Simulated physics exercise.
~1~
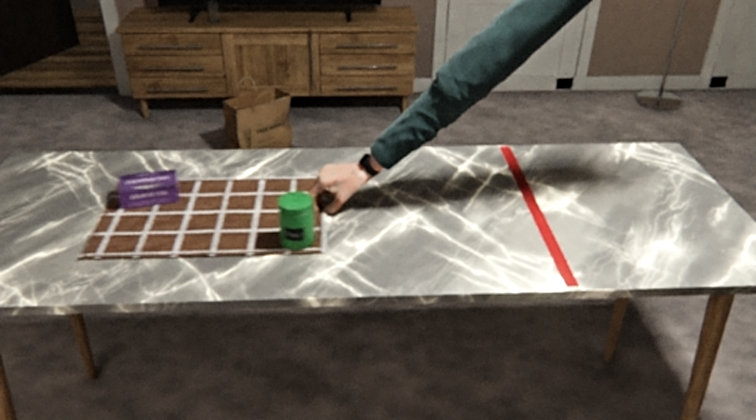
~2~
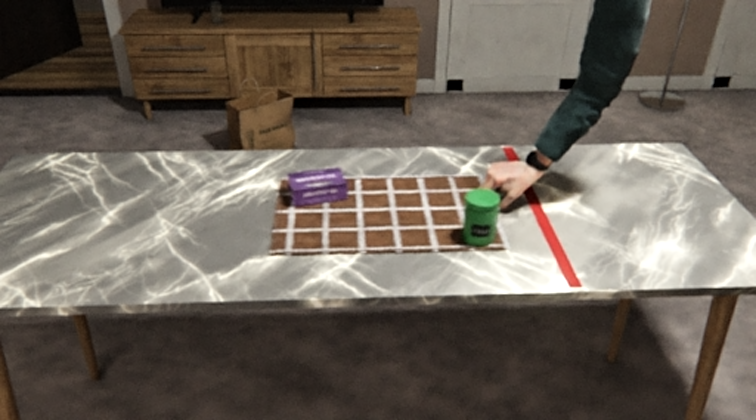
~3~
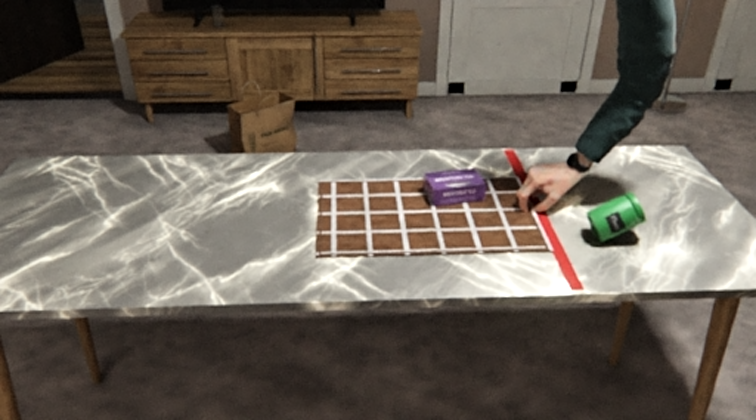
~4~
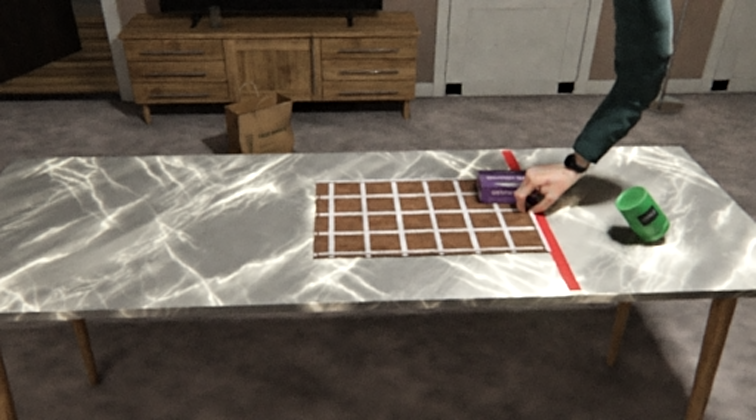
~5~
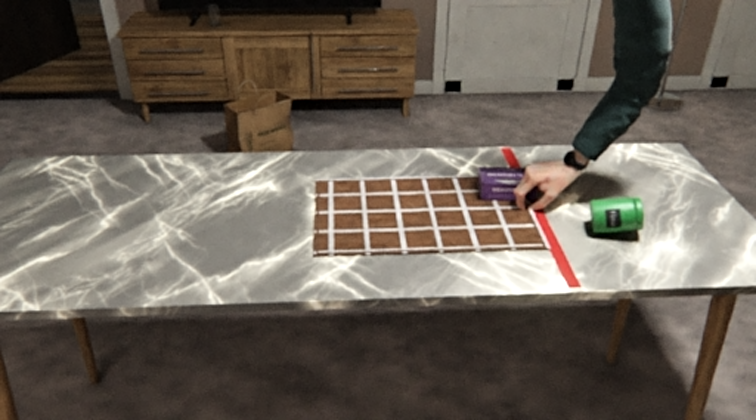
At first, a hand in a green sleeve grips the right edge of a brown tea towel with pale grid lines on a marble-patterned table, with a purple packet and an upright green jar resting on it. The arm draws the towel right toward a strip of red tape, and both objects travel along. As the hem stops at the tape, the jar leaves the cloth and tips over beyond the line. The packet slides forward along the towel toward the hand, while the jar tumbles. Finally, the jar lies on its side past the tape, and the packet remains on the cloth.
